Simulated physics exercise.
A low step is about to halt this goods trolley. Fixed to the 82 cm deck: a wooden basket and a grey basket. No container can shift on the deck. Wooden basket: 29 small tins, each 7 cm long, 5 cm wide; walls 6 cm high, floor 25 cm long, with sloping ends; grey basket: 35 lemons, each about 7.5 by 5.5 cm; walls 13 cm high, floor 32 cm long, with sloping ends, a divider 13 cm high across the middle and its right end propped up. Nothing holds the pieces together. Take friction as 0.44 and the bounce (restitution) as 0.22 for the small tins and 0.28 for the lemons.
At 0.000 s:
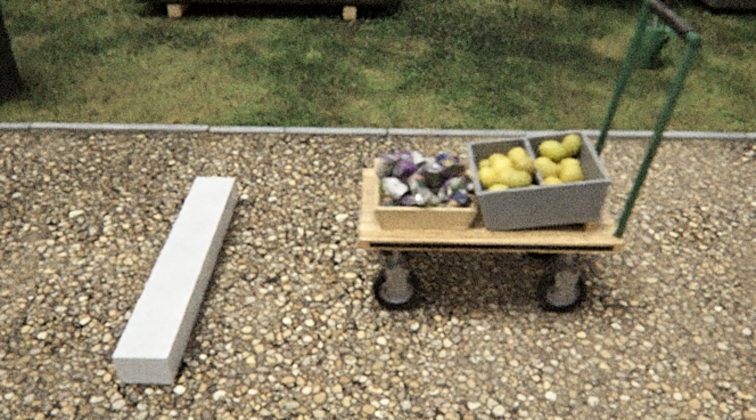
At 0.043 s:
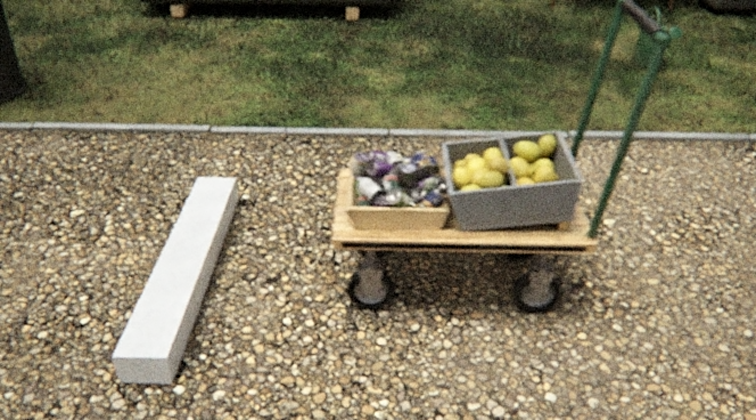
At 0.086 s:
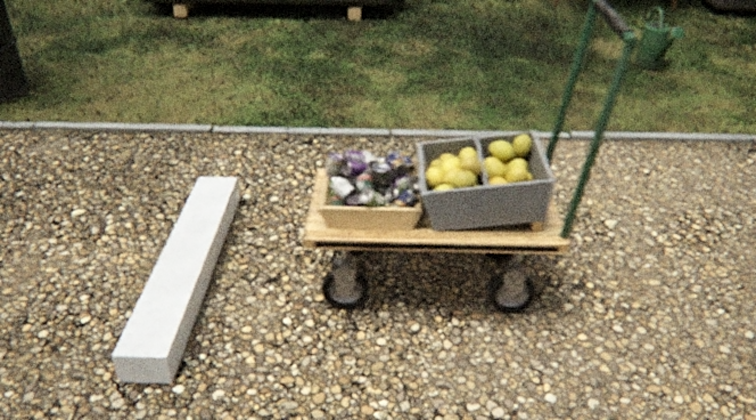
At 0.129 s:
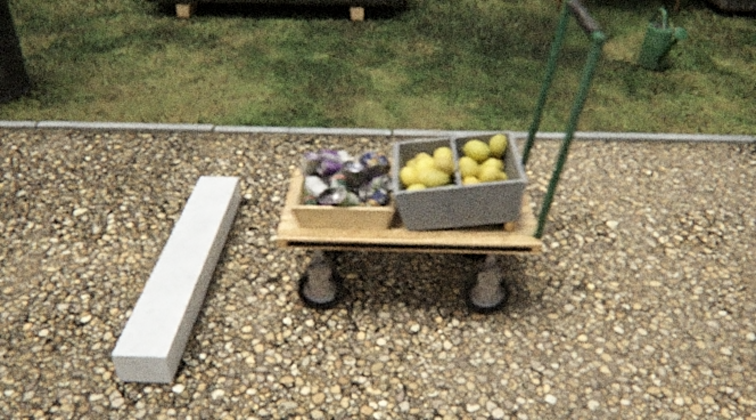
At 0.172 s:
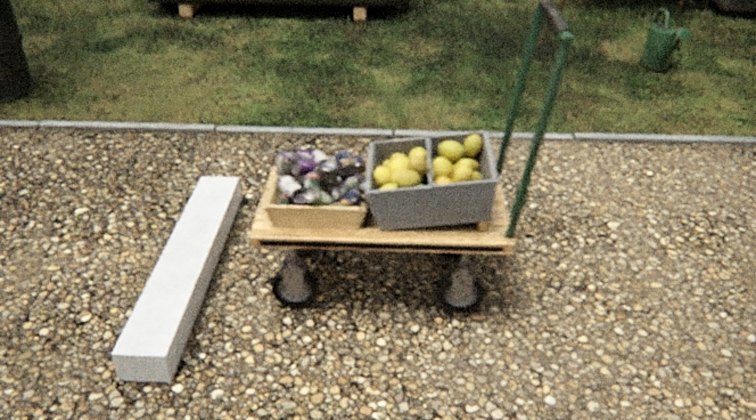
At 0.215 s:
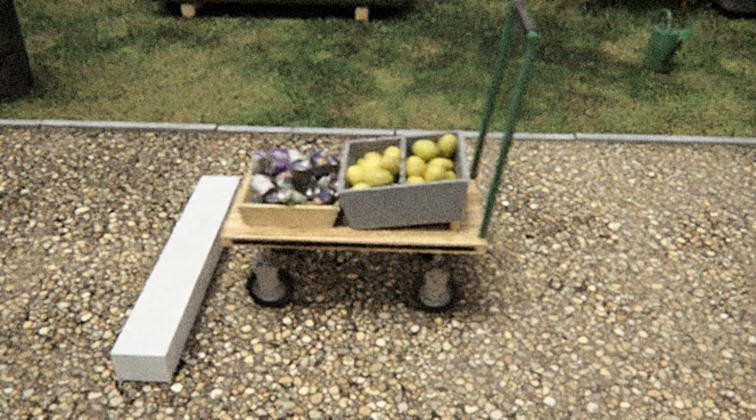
A flat wooden trolley with a green handle rolls steadily leftward over pebbly gravel, seen from slightly above, while the camera shifts very slightly. On its deck, a pale wooden container of small purple, silver and dark items sits left of a divided grey one holding yellow-green fruit, both riding along unmoved. A long whitish block lies at left, its gap to the trolley narrowing, with grass and a green watering can behind.
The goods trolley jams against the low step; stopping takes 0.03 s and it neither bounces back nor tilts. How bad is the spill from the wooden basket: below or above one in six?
It sheds more than a sixth of them.
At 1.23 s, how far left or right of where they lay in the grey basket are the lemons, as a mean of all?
Some 2 cm leftwards.
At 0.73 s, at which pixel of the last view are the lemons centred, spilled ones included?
Near (344, 174).
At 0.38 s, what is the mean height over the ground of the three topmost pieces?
About 54 cm.
After 0.28 s, the wheels strike.
After 0.38 s, 4 of 29 out of the wooden basket and 0 of 35 out of the grey basket.
After 0.50 s, 7 of 29 out of the wooden basket and 0 of 35 out of the grey basket.
After 0.73 s, 8 of 29 out of the wooden basket and 2 of 35 out of the grey basket.
Final count (at 1.23 s), 8 of 29 out of the wooden basket and 2 of 35 out of the grey basket. Asked share, 8 of 29, 28 per cent.
